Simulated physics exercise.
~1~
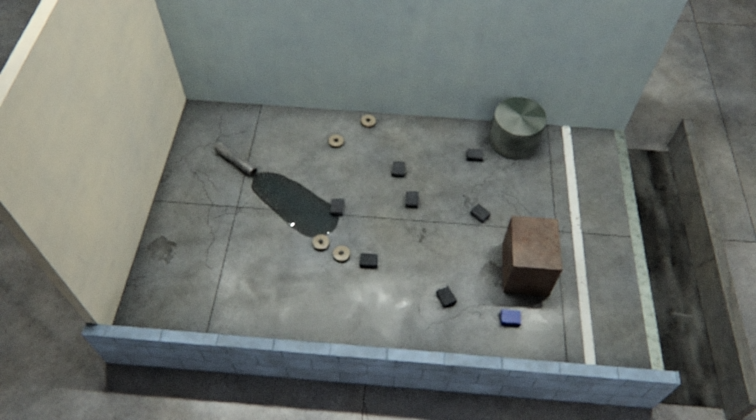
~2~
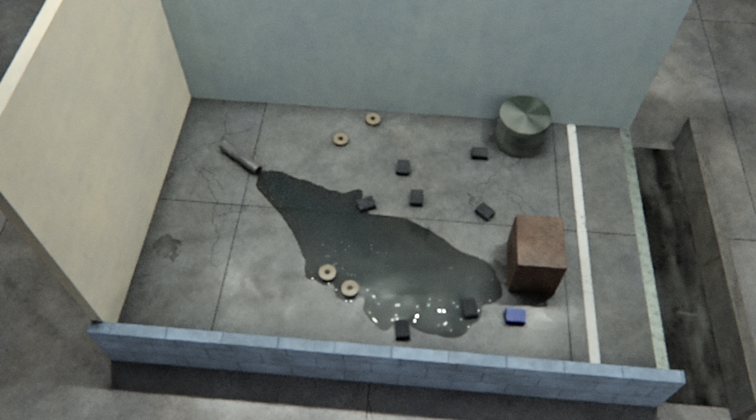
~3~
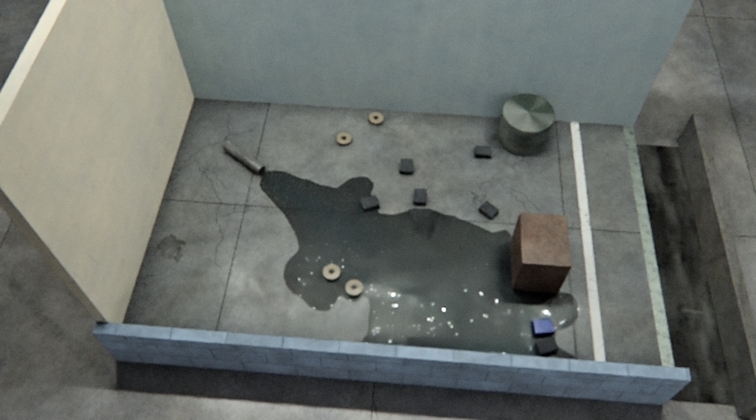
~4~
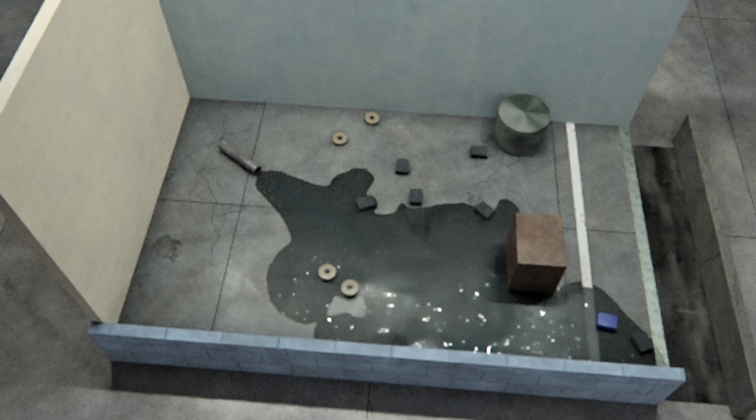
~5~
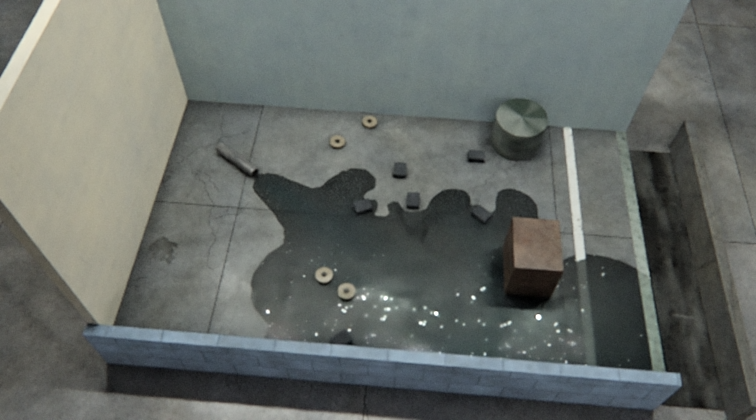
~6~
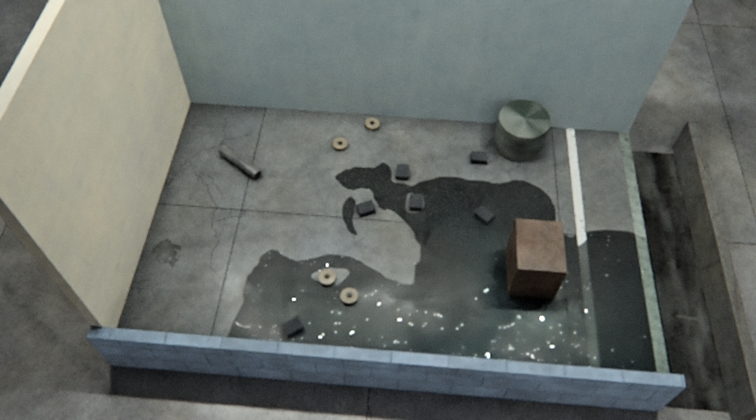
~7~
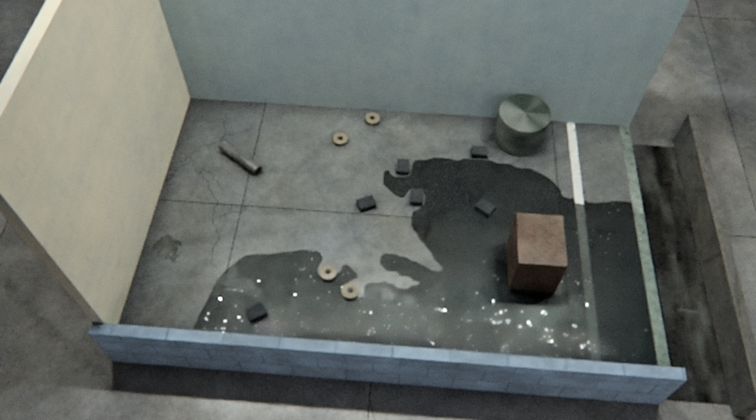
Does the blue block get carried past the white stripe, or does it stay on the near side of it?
The blue block gets carried past the white stripe. The spreading water takes it to the right, and it is then gone from view.
